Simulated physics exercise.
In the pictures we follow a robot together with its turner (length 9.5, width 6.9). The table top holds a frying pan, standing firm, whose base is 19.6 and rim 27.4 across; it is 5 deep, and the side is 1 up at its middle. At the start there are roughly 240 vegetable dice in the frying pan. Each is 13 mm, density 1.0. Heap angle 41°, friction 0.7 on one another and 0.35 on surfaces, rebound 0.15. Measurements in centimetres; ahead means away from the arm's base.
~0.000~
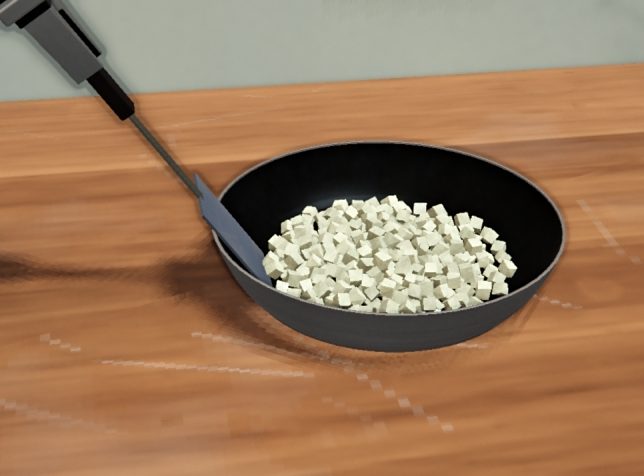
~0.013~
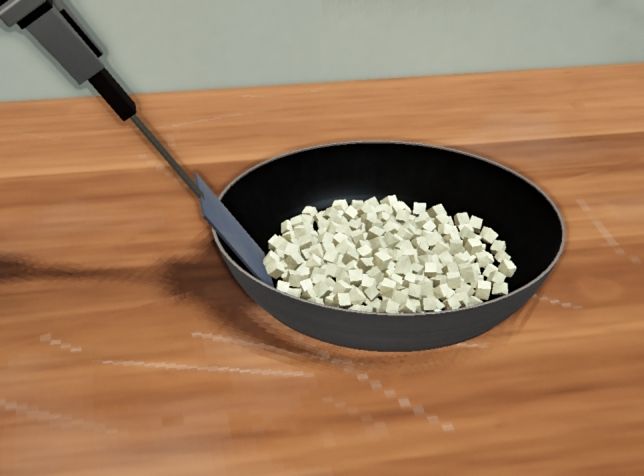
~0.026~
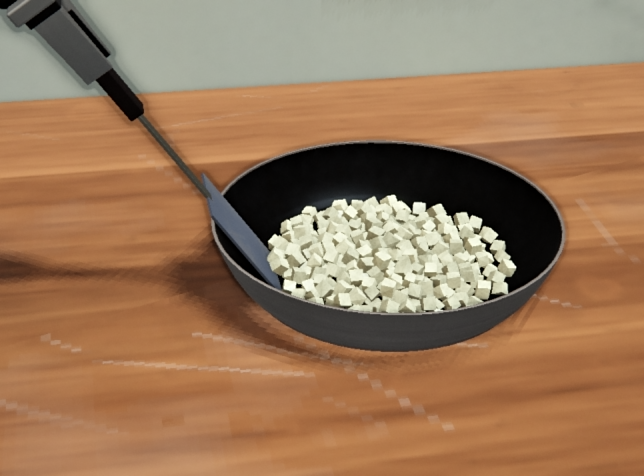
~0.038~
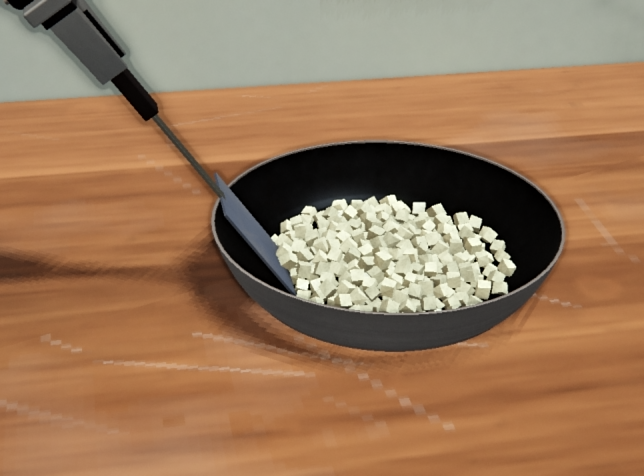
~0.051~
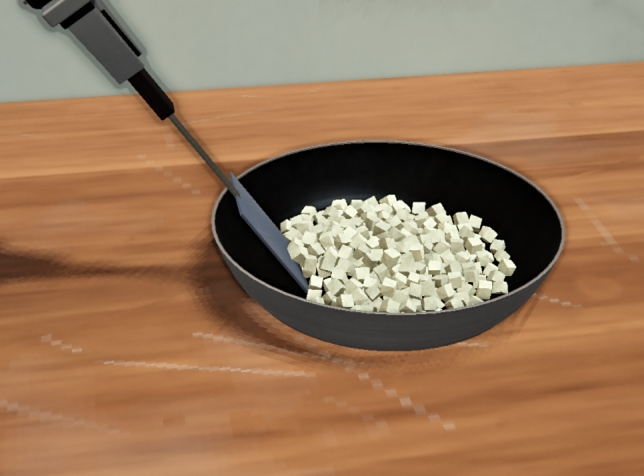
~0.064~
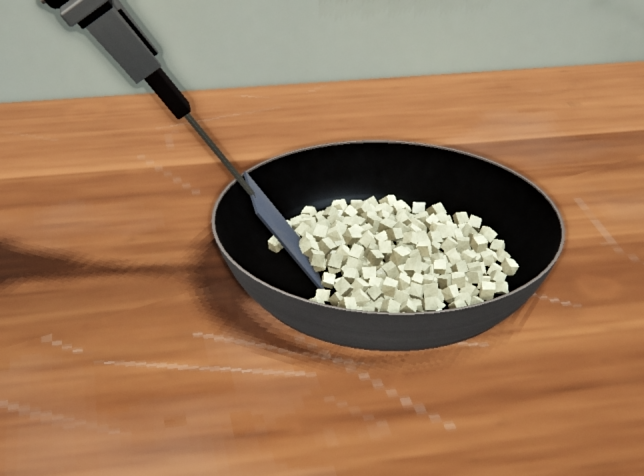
On a wooden table top, a robot arm held a turner at the left side of a dark frying pan full of pale cubes, then slid it a short way right, nudging the nearest ones.
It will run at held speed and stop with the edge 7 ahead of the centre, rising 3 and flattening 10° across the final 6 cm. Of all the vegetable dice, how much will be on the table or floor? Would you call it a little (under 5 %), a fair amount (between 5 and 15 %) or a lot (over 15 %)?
A little, under 5 %.
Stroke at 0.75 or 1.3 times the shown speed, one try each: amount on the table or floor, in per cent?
The two tries give roughly 0 and 10 in a hundred.
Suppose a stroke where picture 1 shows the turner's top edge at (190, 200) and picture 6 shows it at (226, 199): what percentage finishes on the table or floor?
It comes to something like 0 %, give or take.
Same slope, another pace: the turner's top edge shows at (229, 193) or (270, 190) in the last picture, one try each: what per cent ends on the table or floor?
I'd estimate close to 0 and 10 in a hundred.
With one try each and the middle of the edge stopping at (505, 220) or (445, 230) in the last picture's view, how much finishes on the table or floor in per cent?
Around 20 per cent for the first try and 0 per cent for the second.
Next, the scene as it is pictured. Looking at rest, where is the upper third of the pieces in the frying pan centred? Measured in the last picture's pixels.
About (510, 227).
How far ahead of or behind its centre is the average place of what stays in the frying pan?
It sits some 5.5 centimetres ahead of centre.
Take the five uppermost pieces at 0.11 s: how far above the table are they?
They are some 5 cm up.
After 0.11 s, sloping 56°, highest piece 5 above the table; 245 in the frying pan.
After 0.16 s, sloping 53°, highest piece 6 above the table; 245 in the frying pan.
After 0.38 s, sloping 46°, highest piece 6 above the table; 239 in the frying pan, 5 on the table or floor, 1 on the blade or in flight.
After 1.43 s, sloping 46°, highest piece 6 above the table; 239 in the frying pan, 6 on the table or floor.
In the end, 239 in the frying pan, 6 on the table or floor. That is 2 % on the table or floor.
